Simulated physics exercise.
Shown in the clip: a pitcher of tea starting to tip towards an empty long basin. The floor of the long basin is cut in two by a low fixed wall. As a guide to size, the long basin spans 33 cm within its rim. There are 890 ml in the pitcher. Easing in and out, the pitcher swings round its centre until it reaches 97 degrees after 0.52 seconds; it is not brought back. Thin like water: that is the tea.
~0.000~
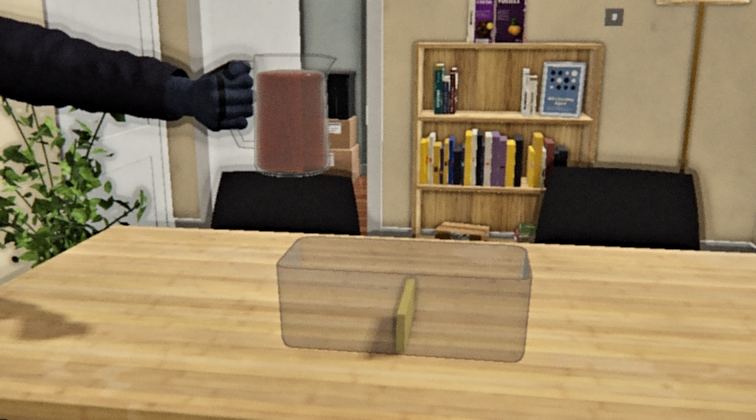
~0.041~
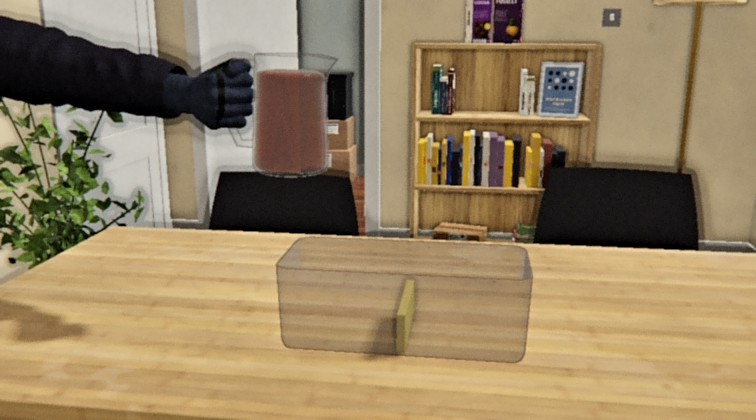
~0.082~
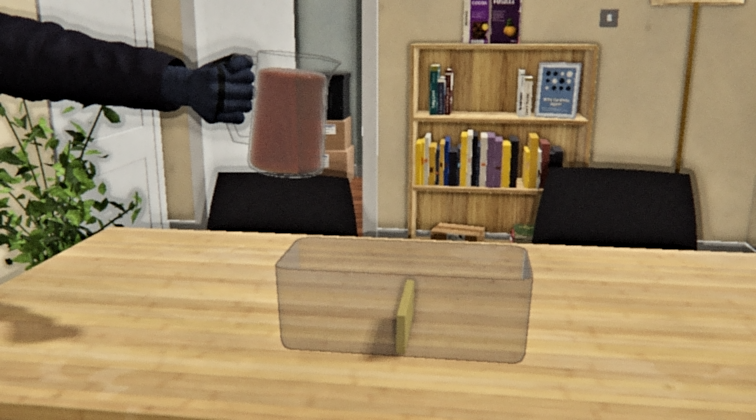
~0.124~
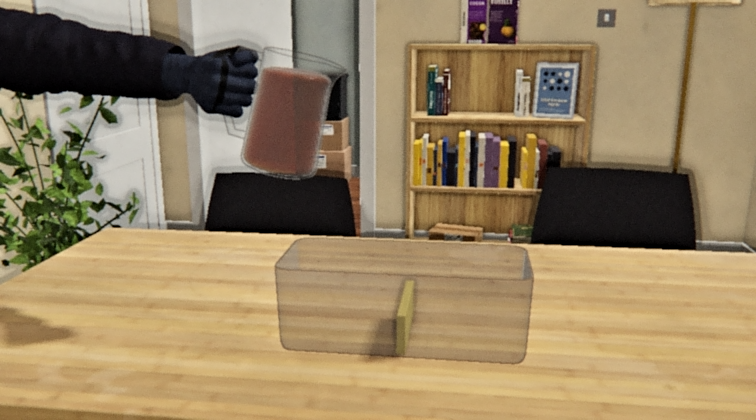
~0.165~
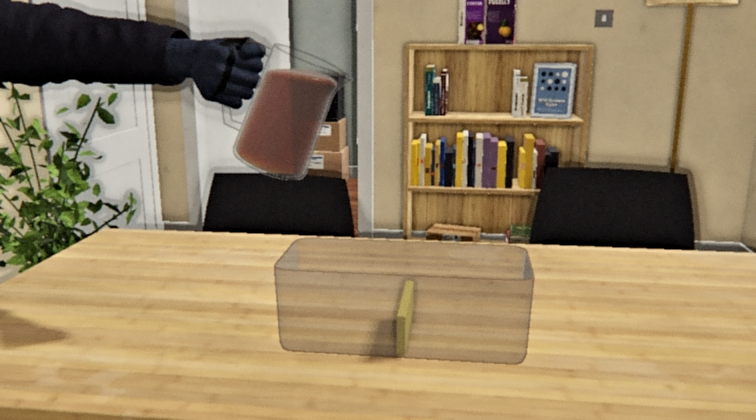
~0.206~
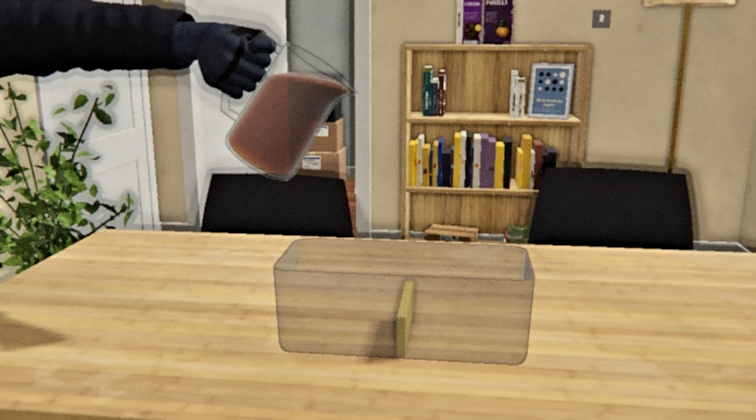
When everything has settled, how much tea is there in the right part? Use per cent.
78 out of 100.
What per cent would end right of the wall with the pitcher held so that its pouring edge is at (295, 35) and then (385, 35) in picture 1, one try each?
The first try gives 10 percent and the second 90 percent.
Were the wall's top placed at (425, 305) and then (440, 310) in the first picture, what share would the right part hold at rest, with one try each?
Respectively 40 and 15 %.
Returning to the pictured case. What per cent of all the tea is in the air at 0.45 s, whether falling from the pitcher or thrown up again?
Around 22 in a hundred.
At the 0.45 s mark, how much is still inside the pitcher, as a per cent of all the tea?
I'd put it near 74 percent.
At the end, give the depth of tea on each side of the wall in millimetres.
Around 8 mm deep on the left, around 32 mm deep on the right.
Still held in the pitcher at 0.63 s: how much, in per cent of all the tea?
Near 42 percent, more or less.
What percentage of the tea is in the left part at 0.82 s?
Roughly 3 per cent.
Then, 0.45 s in, the tilt is 93° and 75 per cent is still to pour, 0 is left of the wall and 3 right of it.
Then, 0.63 s in, the tilt is 97° and 41 per cent is still to pour, 4 is left of the wall and 30 right of it.
Then, 0.82 s in, the tilt is 97° and 19 per cent is still to pour, 3 is left of the wall and 62 right of it.
Then, 1.02 s in, the tilt is 97° and 9 per cent is still to pour, 7 is left of the wall and 77 right of it.
Finally, 19 per cent lies left of the wall, 78 right of it and 2 outside.
